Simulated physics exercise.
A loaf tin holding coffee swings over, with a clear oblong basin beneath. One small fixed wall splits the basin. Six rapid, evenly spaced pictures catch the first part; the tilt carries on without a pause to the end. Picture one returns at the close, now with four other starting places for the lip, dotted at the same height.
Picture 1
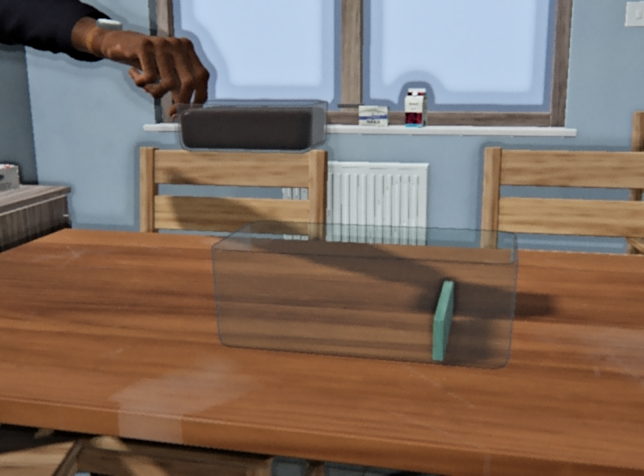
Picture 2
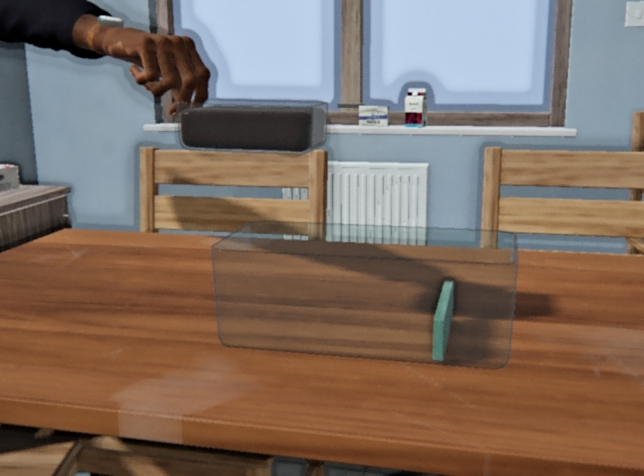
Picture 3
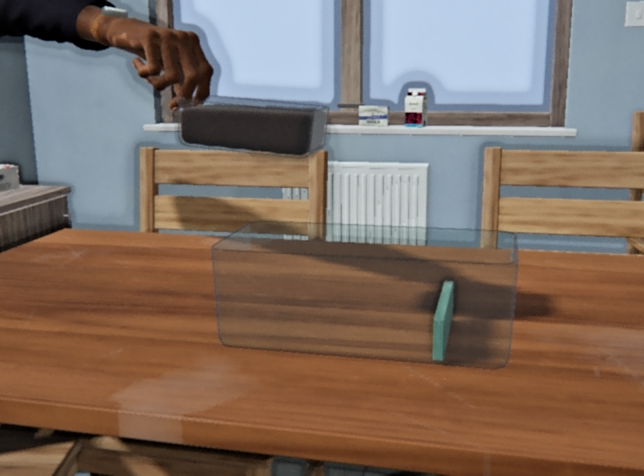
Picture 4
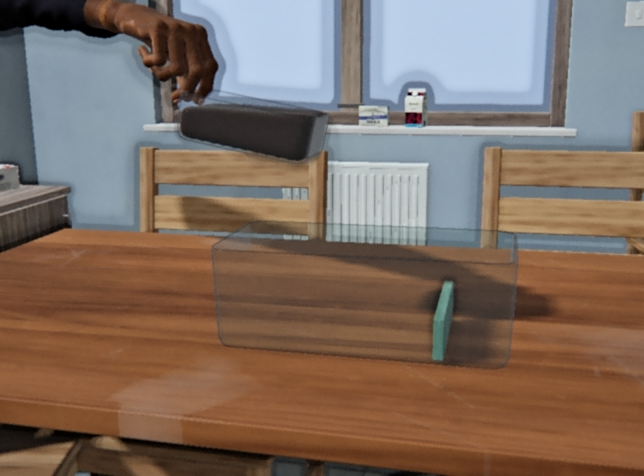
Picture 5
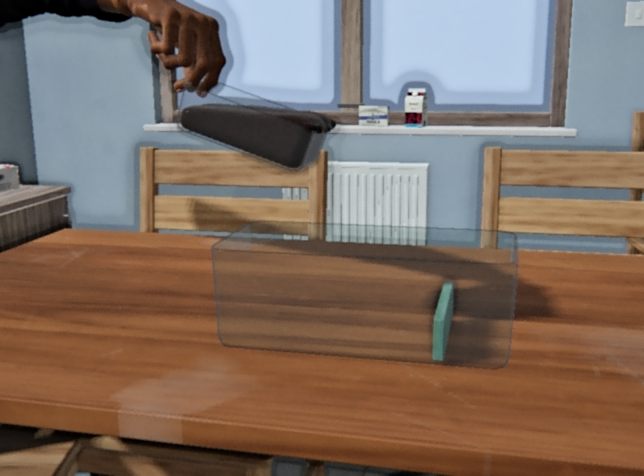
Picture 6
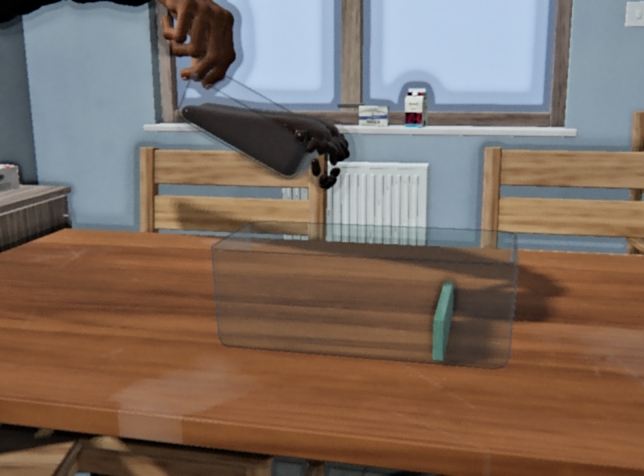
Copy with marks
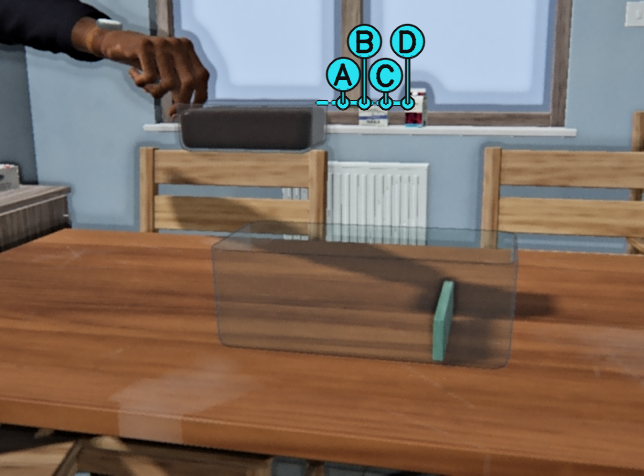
At a wooden table, a hand tilts a clear container rightward and dark coffee slides over its lip.
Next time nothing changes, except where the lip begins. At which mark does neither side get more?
C.
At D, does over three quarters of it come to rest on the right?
No.
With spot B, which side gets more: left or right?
More ends on the left.
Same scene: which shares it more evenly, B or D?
That is spot D.
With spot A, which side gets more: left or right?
More ends on the left.
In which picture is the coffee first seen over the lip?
In picture 5.
On the marked copy, A at (343, 102); B at (364, 103); C at (385, 103); D at (407, 103).
For spot A, about 96 % ends left of the wall and 2 % right of it.
For spot B, about 87 % ends left of the wall and 11 % right of it.
For spot C, about 49 % ends left of the wall and 49 % right of it.
For spot D, about 32 % ends left of the wall and 66 % right of it.
